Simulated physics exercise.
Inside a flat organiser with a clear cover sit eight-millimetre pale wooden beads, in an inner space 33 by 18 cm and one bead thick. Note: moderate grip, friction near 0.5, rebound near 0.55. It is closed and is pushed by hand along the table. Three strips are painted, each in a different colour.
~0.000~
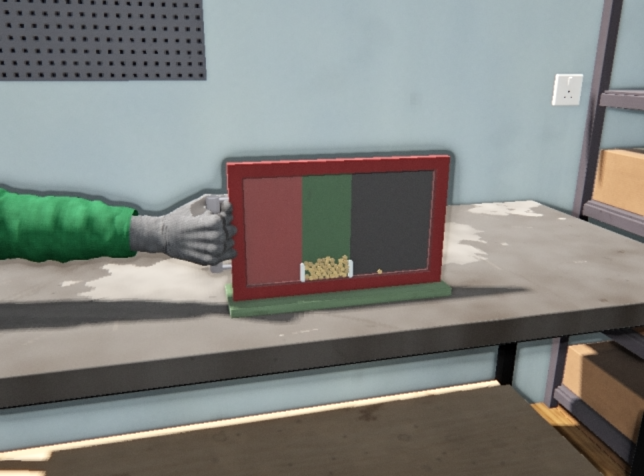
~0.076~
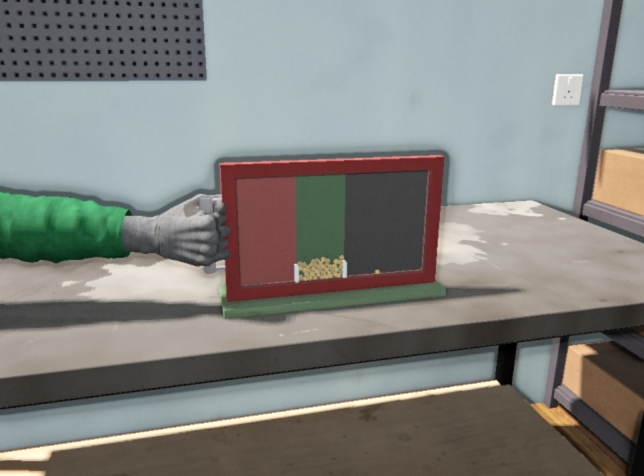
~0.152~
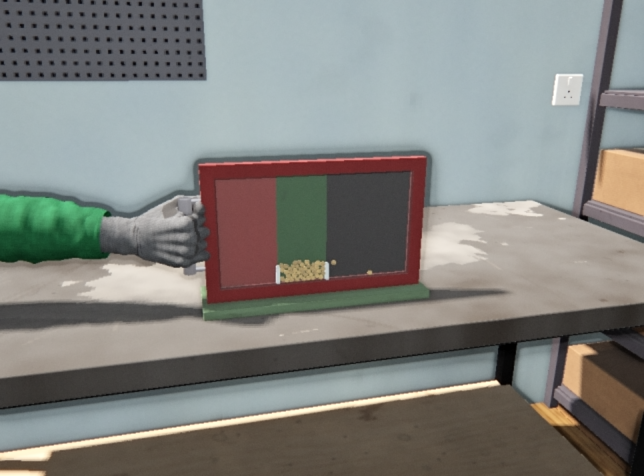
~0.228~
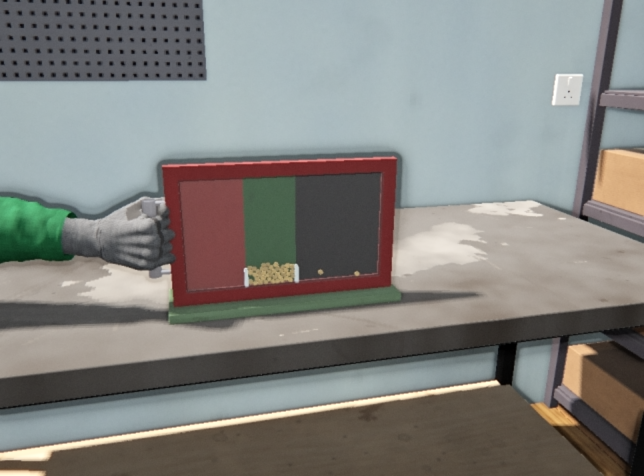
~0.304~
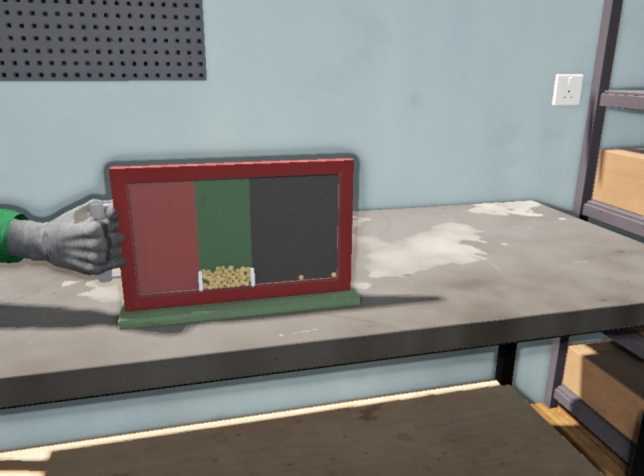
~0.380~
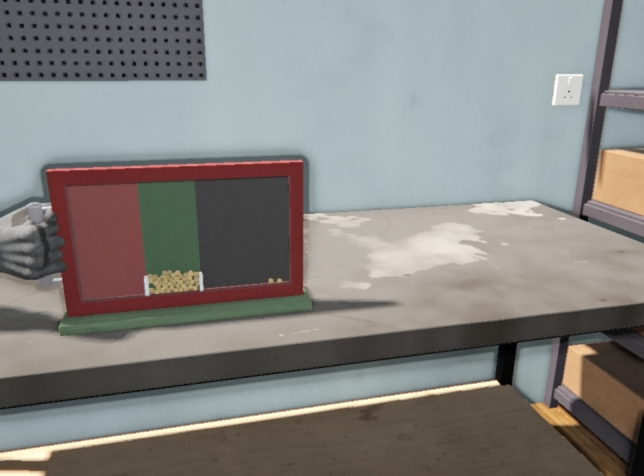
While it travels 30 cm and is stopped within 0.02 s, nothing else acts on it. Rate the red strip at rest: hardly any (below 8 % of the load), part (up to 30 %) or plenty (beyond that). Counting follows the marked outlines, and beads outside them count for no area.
For the red strip, the answer is a moderate share.
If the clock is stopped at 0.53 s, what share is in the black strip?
The share there is near 5 %.
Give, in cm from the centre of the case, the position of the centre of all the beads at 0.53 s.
I'd put it near 4 centimetres to the left and 7 centimetres below.
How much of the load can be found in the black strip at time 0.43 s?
That comes to some 5 percent of the load.
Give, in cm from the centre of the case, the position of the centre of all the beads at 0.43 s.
2 cm left, 7 cm below.
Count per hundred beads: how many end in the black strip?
Around 5 percent.
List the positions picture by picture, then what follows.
At its start; about 40 beads; beads' middle (328, 269); highest (328, 259); red (272, 188), green (327, 186), black (393, 183), in the first frame.
In the second frame, 1 cm to the left; beads' middle (323, 269); highest (342, 258).
In the third frame, 4 cm to the left; beads' middle (305, 271); highest (299, 262); wall ends (327, 264), (278, 267).
In the fourth frame, 10 cm to the left; beads' middle (275, 274); highest (268, 265).
In the fifth frame, 17 cm to the left; beads' middle (231, 278); highest (223, 268).
In the sixth frame, 25 cm to the left; beads' middle (179, 282); highest (170, 273); red (104, 196), green (167, 193), black (243, 190).
After 0.43 s, it is 30 cm to the left; the beads' middle is 2 cm left of and 7 cm below the centre; green 95 %, black 5 %.
After 0.53 s, it is 30 cm to the left; the beads' middle is 4 cm left of and 7 cm below the centre; red 20 %, green 75 %, black 5 %.
After 0.68 s, it is 30 cm to the left; the beads' middle is 5 cm left of and 8 cm below the centre; red 20 %, green 75 %, black 5 %.
All still by 1.2 s, it is 30 cm to the left; red 20 %, green 75 %, black 5 %.
